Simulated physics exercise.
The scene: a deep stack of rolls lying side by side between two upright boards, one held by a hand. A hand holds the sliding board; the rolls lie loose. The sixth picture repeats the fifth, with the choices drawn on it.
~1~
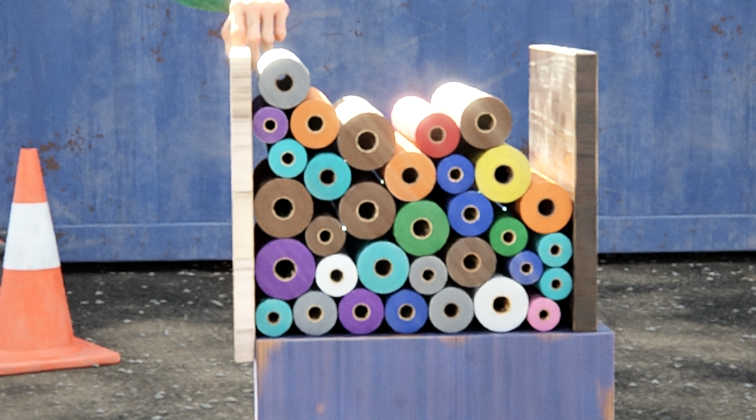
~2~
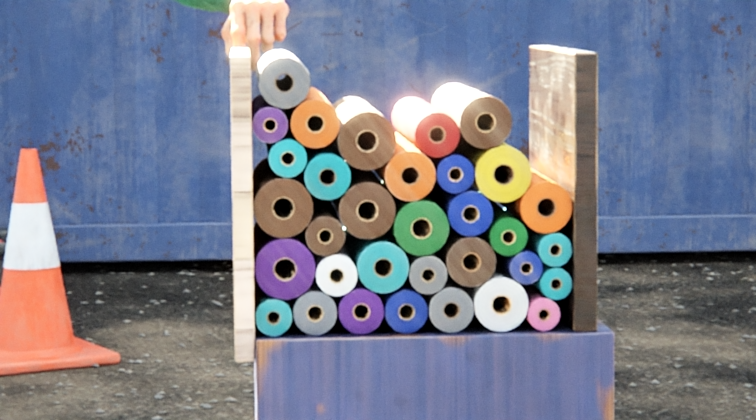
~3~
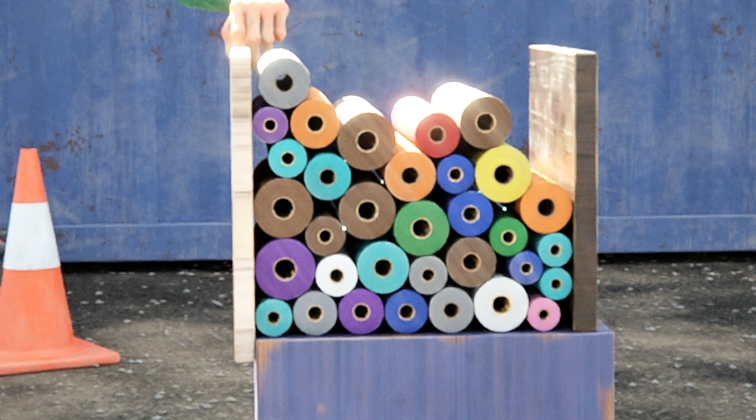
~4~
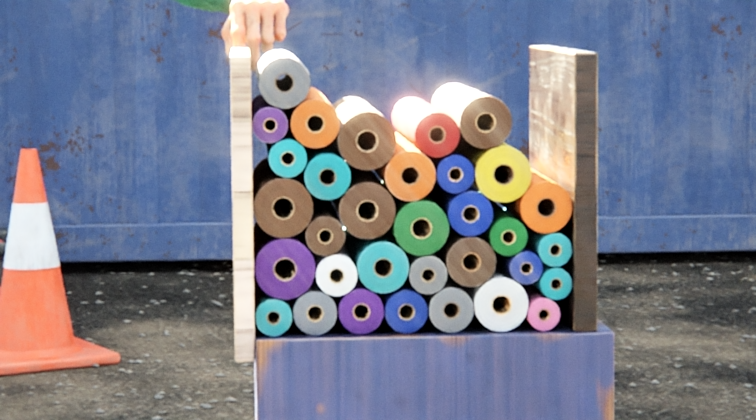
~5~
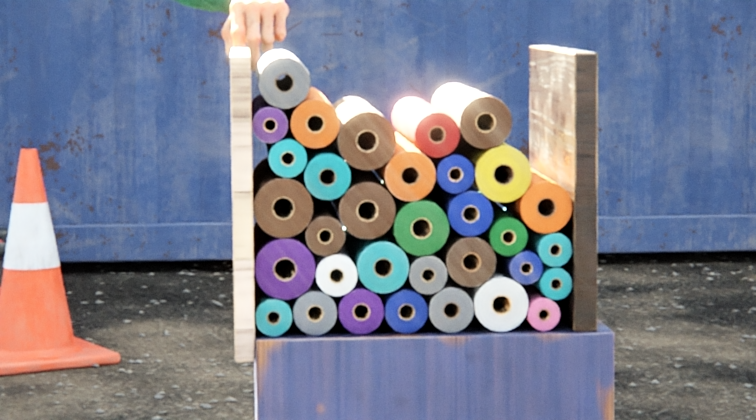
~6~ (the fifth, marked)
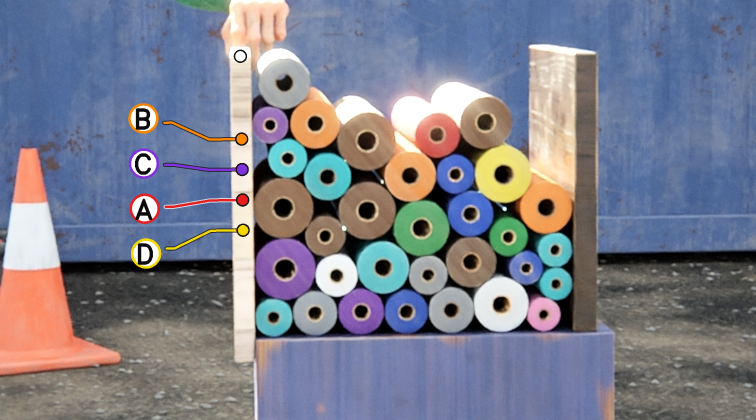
At first, a hand grips the top of a pale upright board on the left, beside a deep stack of colourful rolls on a blue base, with a dark board on the right. The hand stays in place, and the boards and rolls show no visible movement through to the end.
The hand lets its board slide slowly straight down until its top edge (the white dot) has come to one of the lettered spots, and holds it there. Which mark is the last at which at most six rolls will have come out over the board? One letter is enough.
The lowest mark that will do is D.
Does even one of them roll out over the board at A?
Yes, at A.
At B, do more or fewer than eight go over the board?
At B, fewer than eight.
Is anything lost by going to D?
Yes, at D.
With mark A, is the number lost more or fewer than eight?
At A, fewer than eight.
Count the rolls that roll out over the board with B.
With B, none.
On the marked copy, A at (243, 200); B at (242, 139); C at (242, 170); D at (243, 230); the white dot at (241, 56).
With D. Early on, top of the board (251, 133).
Further on, top of the board (253, 221).
At the end, top of the board (253, 229), four out over the board.
As for the rest, A four out over the board; B none out over the board; C two out over the board.
